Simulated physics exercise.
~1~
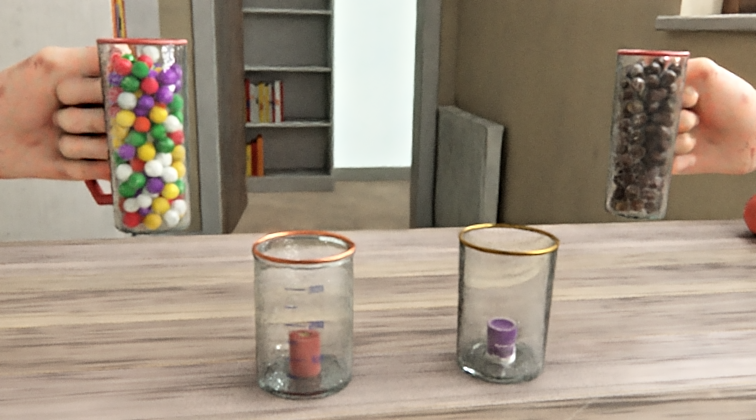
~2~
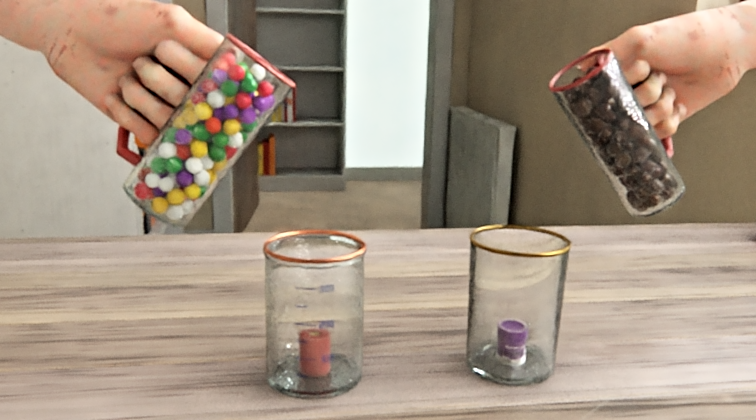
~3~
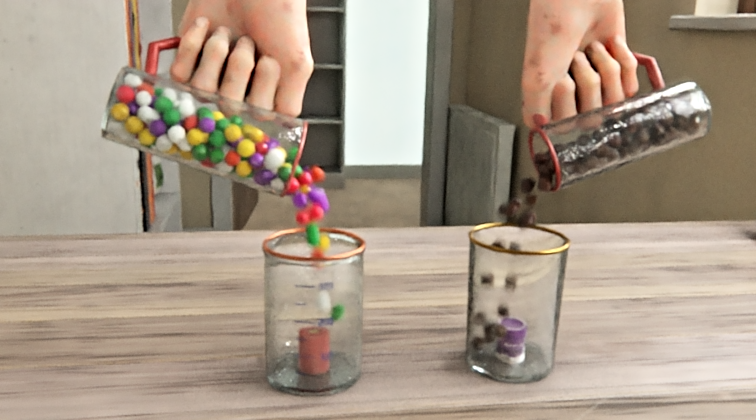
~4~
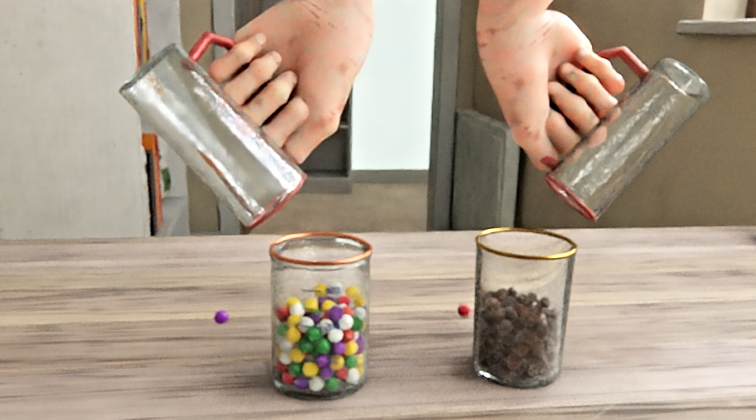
On a wooden table, two hands tipped a cup of colorful little balls and a cup of dark brown pieces into two glasses, burying the small red and purple objects inside, and a couple of stray balls ended up on the tabletop.
